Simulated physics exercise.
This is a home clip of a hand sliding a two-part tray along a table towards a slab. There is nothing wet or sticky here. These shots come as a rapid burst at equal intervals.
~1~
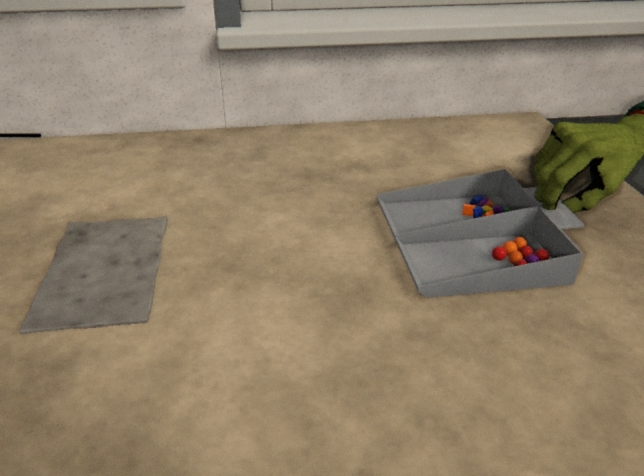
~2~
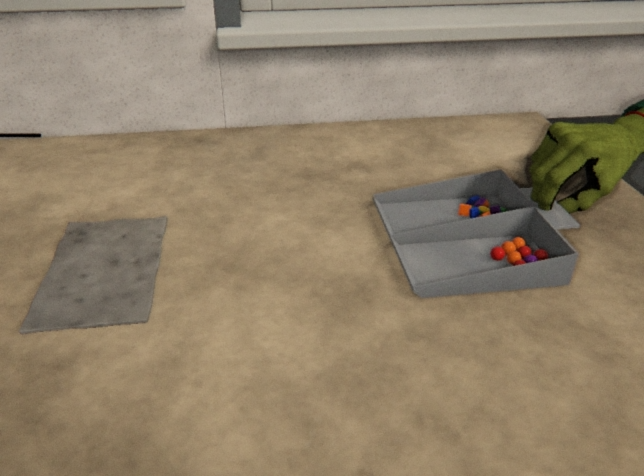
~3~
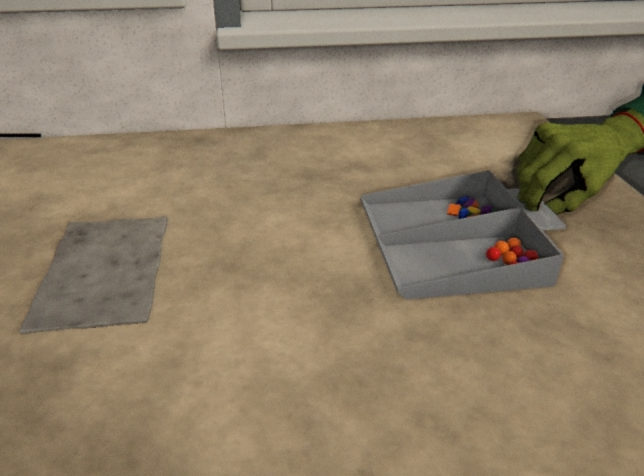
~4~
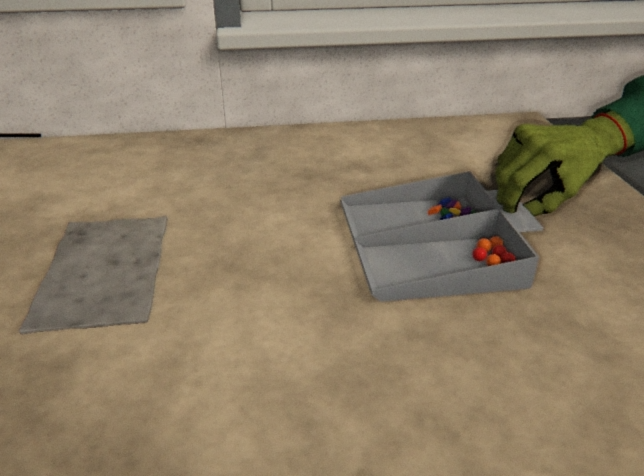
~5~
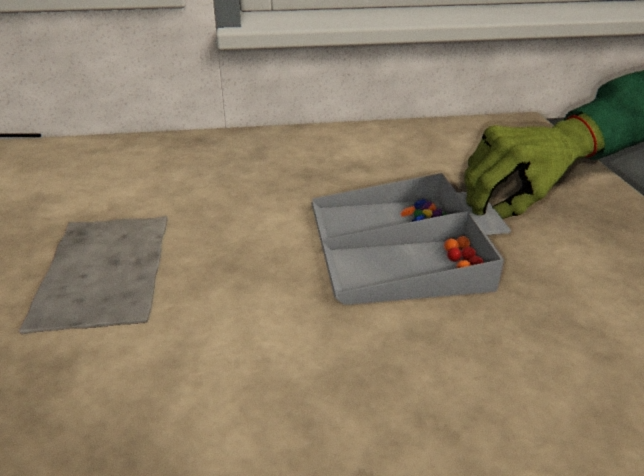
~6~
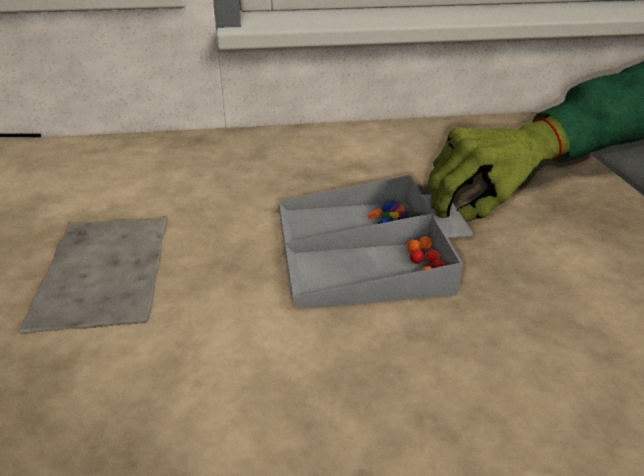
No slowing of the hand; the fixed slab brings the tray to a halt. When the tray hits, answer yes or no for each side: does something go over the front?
Nearer lot: Yes, some goes over. Farther lot: No, it stays.
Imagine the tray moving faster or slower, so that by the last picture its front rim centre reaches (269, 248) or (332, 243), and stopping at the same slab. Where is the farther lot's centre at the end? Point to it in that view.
Try 1 about (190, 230); try 2 about (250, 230).
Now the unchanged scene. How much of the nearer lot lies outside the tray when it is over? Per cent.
Roughly 50 percent.
Then, 0.09 s past the last view, tray still sliding, front rim near (226, 251); nearer lot all inside; farther lot all inside.
Then, 0.28 s past the last view, tray stopped at the slab; nearer lot all inside, moved towards the front rim; farther lot all inside, moved towards the front rim.
Then, 0.49 s past the last view, tray stopped at the slab; nearer lot about half out of the tray; farther lot all inside, moved towards the front rim.
Finally, tray stopped at the slab; nearer lot about half out of the tray; farther lot all inside, moved towards the front rim.
